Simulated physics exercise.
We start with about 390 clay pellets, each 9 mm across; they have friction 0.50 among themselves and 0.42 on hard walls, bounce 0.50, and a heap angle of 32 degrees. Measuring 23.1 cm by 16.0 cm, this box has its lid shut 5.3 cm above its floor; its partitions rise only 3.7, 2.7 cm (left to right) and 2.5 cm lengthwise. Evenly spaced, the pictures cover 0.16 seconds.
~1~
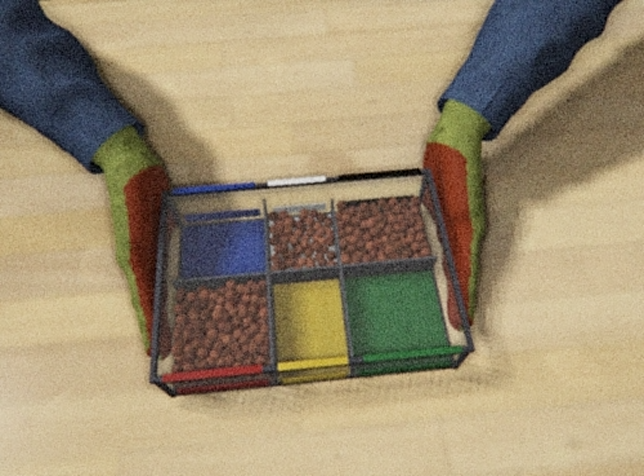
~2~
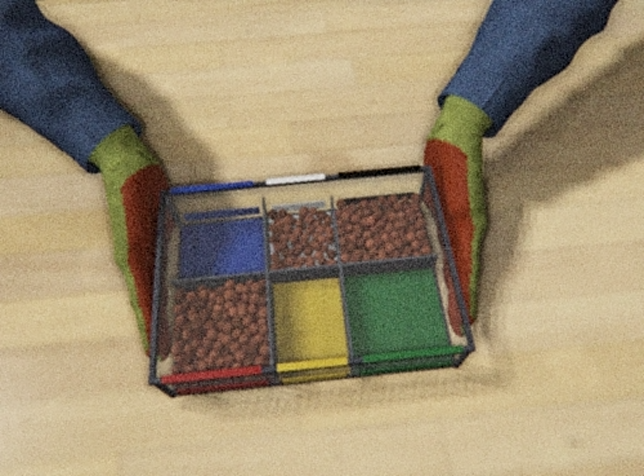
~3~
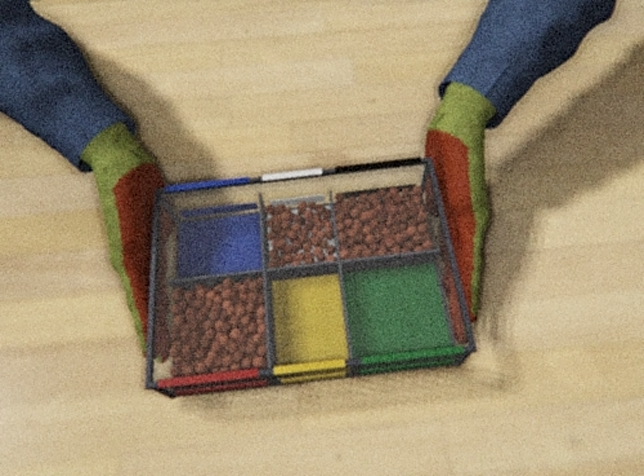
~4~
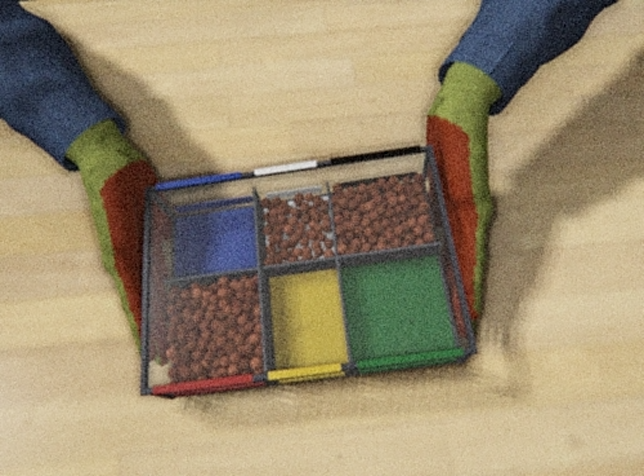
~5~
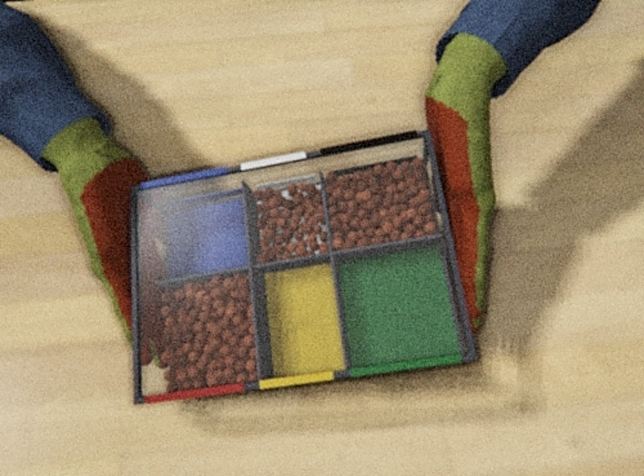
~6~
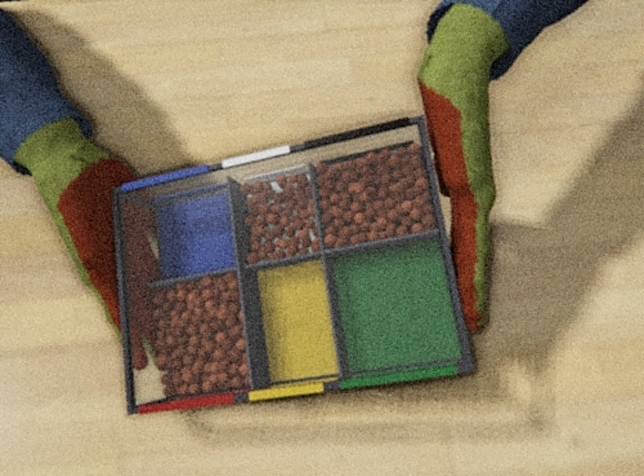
At first, two gloved hands hold a clear, lidded box nearly level above a pale wooden surface, with reddish-brown pellets in three of its coloured compartments. The hands then tilt it gradually, lowering its left front corner and raising the right side, while the pellets stay in the same compartments.
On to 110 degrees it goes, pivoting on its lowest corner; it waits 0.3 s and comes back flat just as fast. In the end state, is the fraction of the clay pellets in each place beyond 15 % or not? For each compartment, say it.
Red: Beyond, blue: Not beyond, green: Not beyond, yellow: Beyond, white: Not beyond, black: Not beyond.
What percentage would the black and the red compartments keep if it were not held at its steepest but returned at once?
Then black keeps 0% and red keeps 60%.
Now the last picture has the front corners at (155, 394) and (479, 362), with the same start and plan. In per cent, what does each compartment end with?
By the end red holds 40%, blue holds 0%, green holds 45%, yellow holds 10%, white holds 0% and black holds 0%.
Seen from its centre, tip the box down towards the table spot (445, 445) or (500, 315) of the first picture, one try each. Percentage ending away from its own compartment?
50 and 35 %.
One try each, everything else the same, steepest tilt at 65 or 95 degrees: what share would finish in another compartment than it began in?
First try: Around 35 %; second try: Around 55 %.
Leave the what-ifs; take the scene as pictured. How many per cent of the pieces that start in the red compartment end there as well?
Something like 100 per cent.
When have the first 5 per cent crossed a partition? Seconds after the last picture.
I'd put it at about 0.35 seconds on the clock.
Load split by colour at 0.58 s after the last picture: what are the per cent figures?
In per cent: Red 60; blue 0; green 5; yellow 30; white 5; black 5.
Then, 0.58 s after the last picture, tilt 110 degrees; red 60 %, green 5 %, yellow 30 %, white 5 %, black 5 %.
Then, 0.97 s after the last picture, tilt 63 degrees; red 60 %, yellow 35 %, white 5 %.
Then, 1.44 s after the last picture, tilt 0 degrees; red 65 %, yellow 30 %, white 5 %.
In the end, red 65 %, blue 0 %, green 0 %, yellow 30 %, white 5 %, black 0 %.
